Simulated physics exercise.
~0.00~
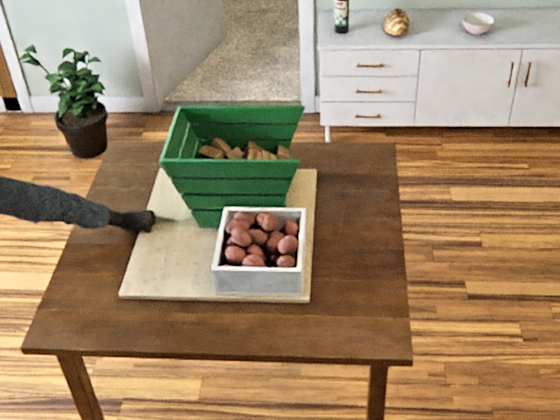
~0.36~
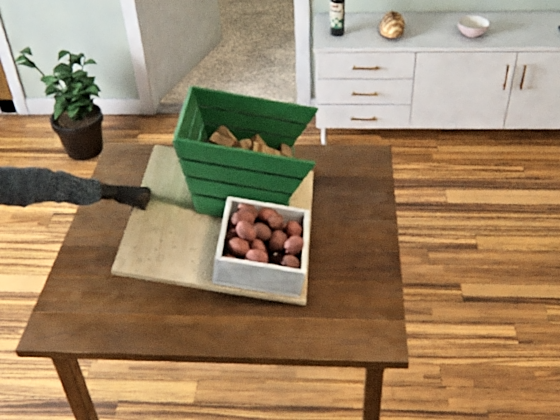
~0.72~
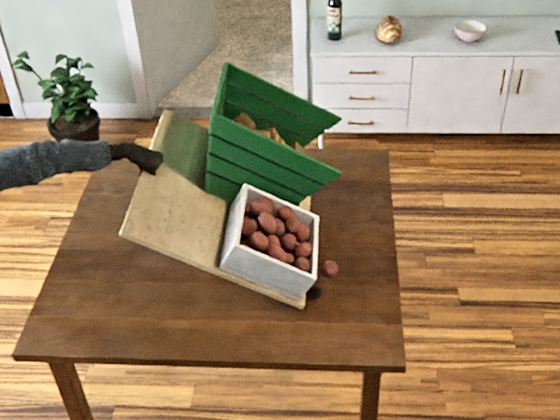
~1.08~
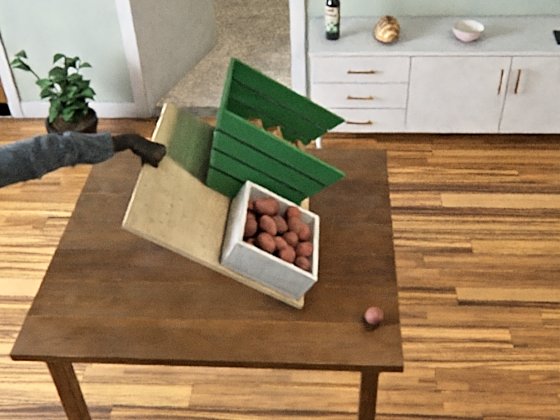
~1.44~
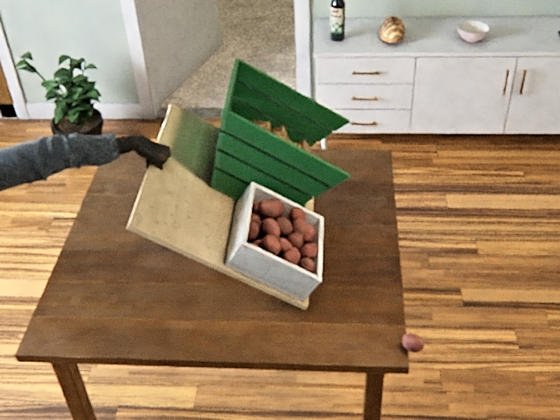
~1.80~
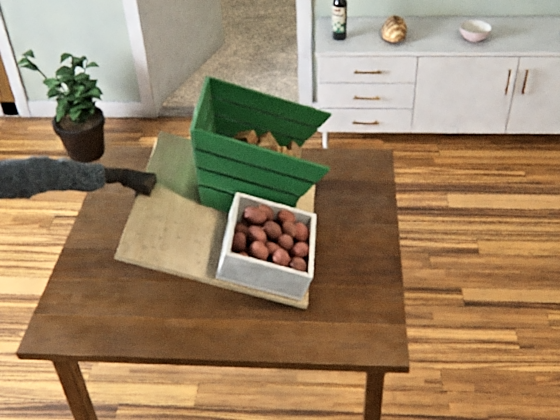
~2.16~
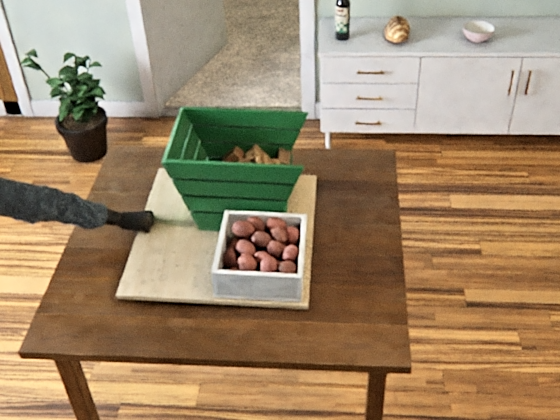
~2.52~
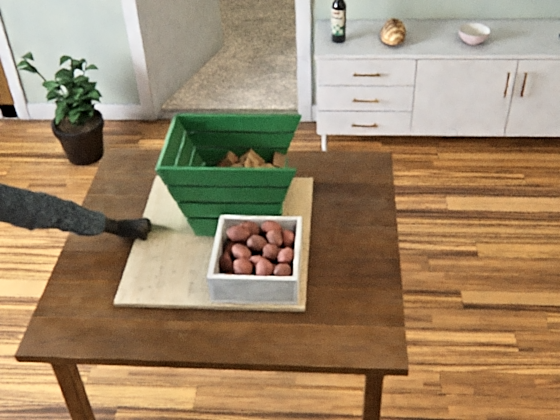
At the start, a green crate of small brown pieces and a white crate of red potatoes sit on a pale board on a wooden table, with a dark-sleeved arm reaching in at the left. The arm raises the board's left edge, tipping both crates to the right. One potato drops out of the white crate, rolls across the tabletop and goes over the right edge. The board is then lowered until it lies flat again. At the end, the brown pieces are still in the green crate and the remaining potatoes rest in the white one.
